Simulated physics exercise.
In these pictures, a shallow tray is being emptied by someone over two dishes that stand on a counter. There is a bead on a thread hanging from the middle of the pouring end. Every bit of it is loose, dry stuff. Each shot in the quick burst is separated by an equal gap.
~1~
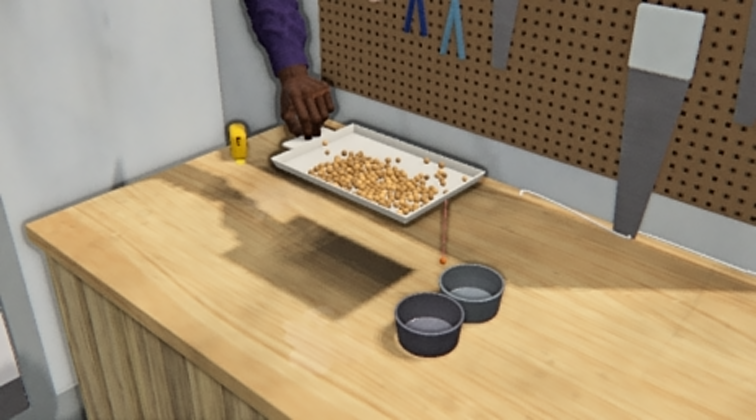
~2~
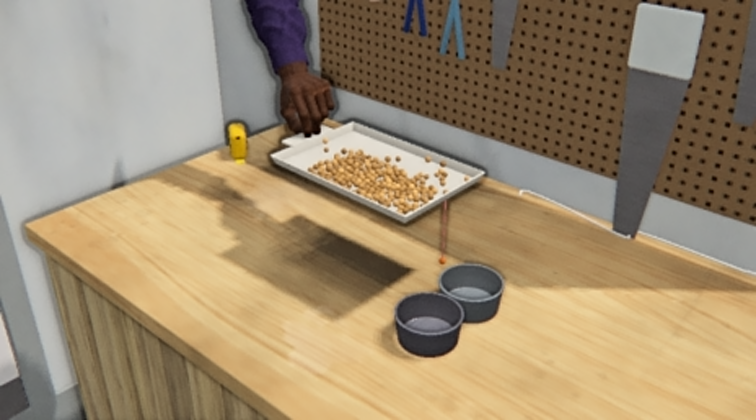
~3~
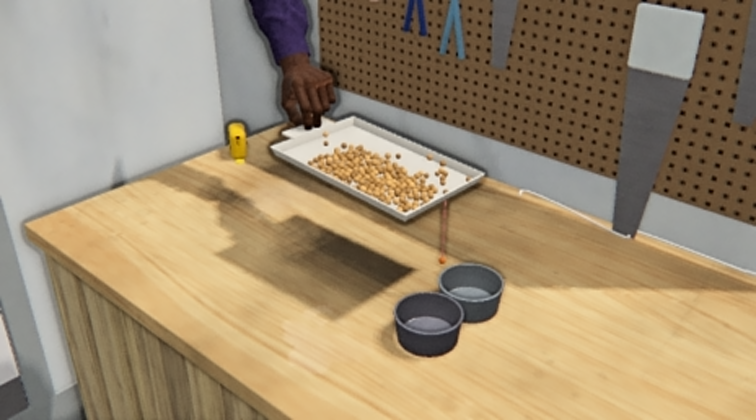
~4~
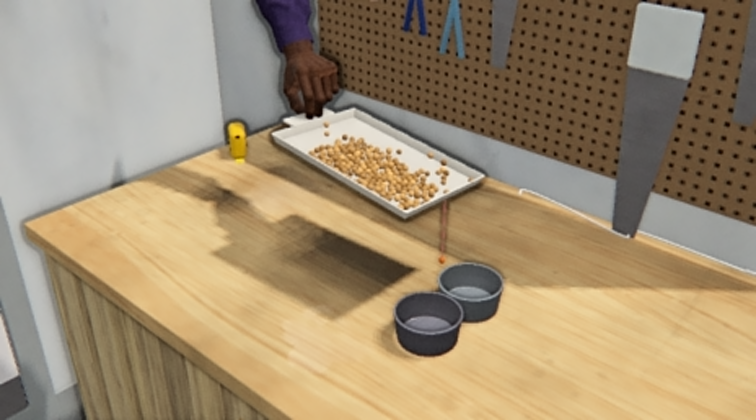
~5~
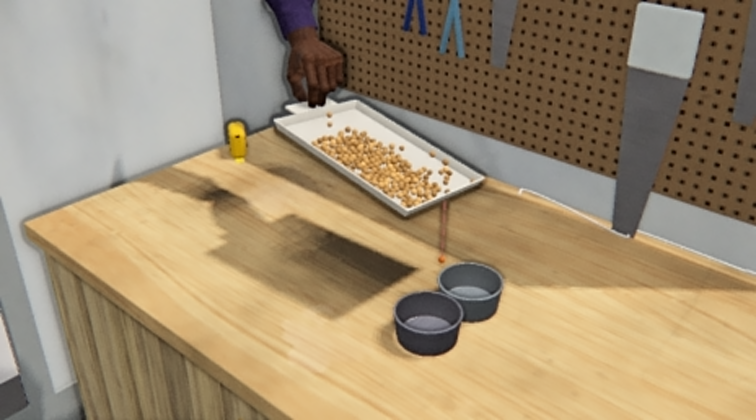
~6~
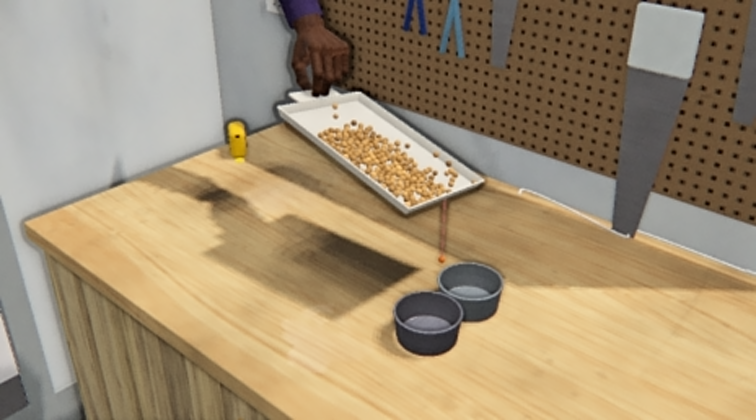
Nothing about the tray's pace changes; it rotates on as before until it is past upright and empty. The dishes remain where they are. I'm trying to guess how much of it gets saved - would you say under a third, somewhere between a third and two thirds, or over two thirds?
Not even a third.
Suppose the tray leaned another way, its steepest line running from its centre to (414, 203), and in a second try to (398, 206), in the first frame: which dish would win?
First try, the dish at left; second try, the dish at left.
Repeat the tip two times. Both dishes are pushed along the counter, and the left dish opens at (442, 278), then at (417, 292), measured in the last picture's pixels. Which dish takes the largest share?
Position 1 - the right-side one; position 2 - the right-side one.
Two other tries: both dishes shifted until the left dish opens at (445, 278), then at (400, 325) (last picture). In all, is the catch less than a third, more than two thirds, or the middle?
Position 1 - beyond two thirds; position 2 - under a third.
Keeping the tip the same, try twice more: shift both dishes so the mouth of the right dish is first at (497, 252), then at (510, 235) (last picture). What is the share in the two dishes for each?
Trial 1 about 90 %, trial 2 about 80 %.
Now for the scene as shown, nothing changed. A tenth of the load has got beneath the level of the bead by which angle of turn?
Near 55 degrees.
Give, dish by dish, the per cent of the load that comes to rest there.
Left 0 %, right 20 %.
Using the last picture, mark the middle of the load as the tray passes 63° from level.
Somewhere about pixel (479, 227).
Soon, tray tipped steeply; about a third on the tray; a small part in the right dish; about a third outside both; about a quarter in the air.
A while on, tray tipped past a quarter turn; a small part in the right dish; most outside both; a stray few in the air.
Towards the end, tray tipped past a quarter turn; a small part in the right dish; most outside both.
Finally, tray tipped past a quarter turn; none in the left dish; a small part in the right dish; most outside both.
